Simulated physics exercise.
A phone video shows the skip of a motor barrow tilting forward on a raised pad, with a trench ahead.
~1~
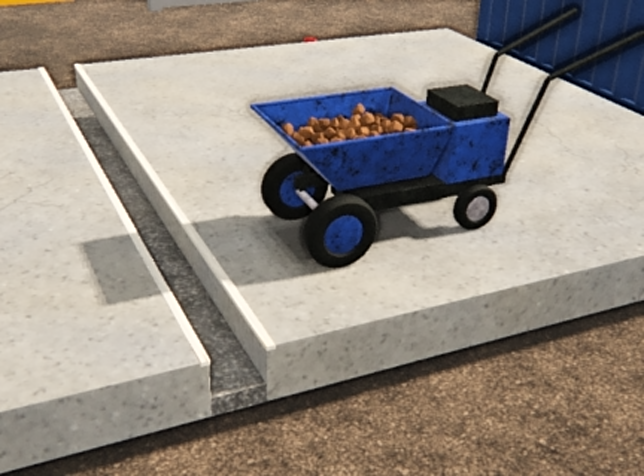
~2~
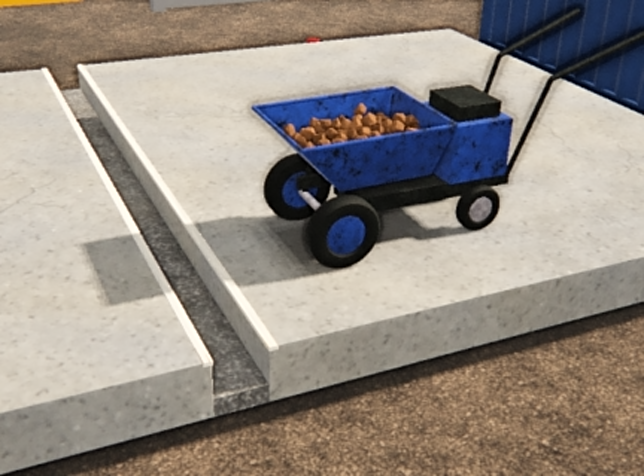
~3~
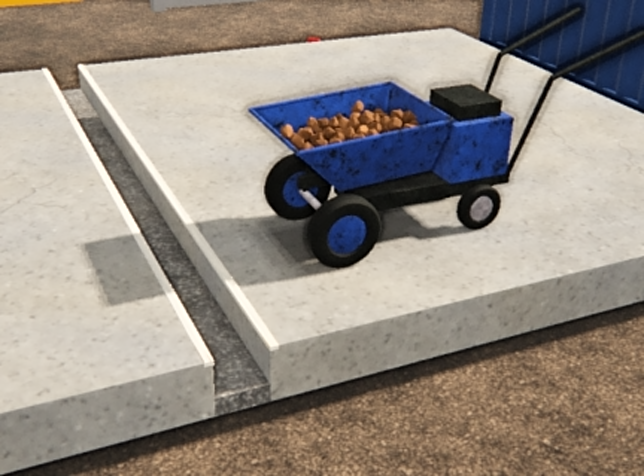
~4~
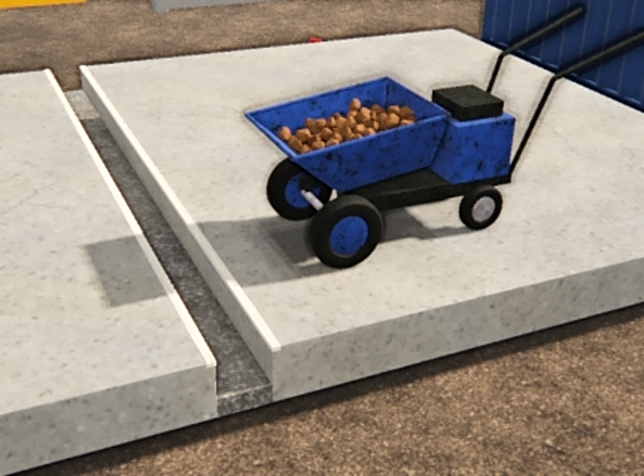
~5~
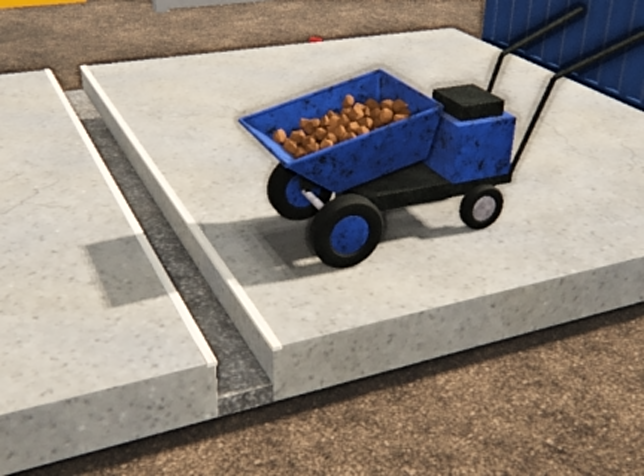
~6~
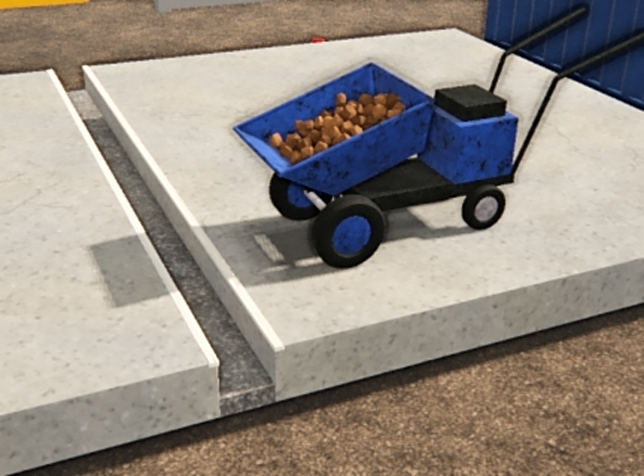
The blue skip of a small motor barrow, heaped with brown clods, starts level on a raised pale concrete pad, viewed from slightly above and to one side. A narrow dark trench separates the pad from another slab at left, with brown gritty ground around and blue panelling at upper right. The skip gradually tilts forward, its left lip dipping and its rear rising, while the wheels and black handles barely shift in the nearly steady view.
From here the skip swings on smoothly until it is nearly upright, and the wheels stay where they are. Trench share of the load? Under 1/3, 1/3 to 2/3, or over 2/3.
Over 2/3.
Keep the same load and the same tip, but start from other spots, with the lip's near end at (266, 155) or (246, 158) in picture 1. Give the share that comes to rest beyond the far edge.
Roughly 30 per cent at the first spot and 60 per cent at the second.
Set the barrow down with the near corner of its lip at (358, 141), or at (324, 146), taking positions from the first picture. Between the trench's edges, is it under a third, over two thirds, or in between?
Under a third; then between a third and two thirds.
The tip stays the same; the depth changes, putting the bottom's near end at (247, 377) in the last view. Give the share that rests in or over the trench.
70 %, roughly.
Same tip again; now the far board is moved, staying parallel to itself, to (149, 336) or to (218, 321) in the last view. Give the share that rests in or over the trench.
In order, some 80 and some 50 percent.
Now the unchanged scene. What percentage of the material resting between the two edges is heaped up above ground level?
10 in a hundred.
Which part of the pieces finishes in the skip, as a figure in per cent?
20 per cent or so.
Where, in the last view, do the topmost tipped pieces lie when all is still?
Estimated top, final frame: Near (203, 260).
Shortly afterwards, skip tipped steeply; the whole lot in the skip.
Next, skip tipped right over; near a third in the skip; only a few short of the trench; near two thirds in or heaped over the trench.
Some moments later, skip tipped right over; near a quarter in the skip; only a few short of the trench; the bulk in or heaped over the trench; only a few beyond it.
In the end, skip tipped right over; near a quarter in the skip; only a few short of the trench; the bulk in or heaped over the trench; only a few beyond it.
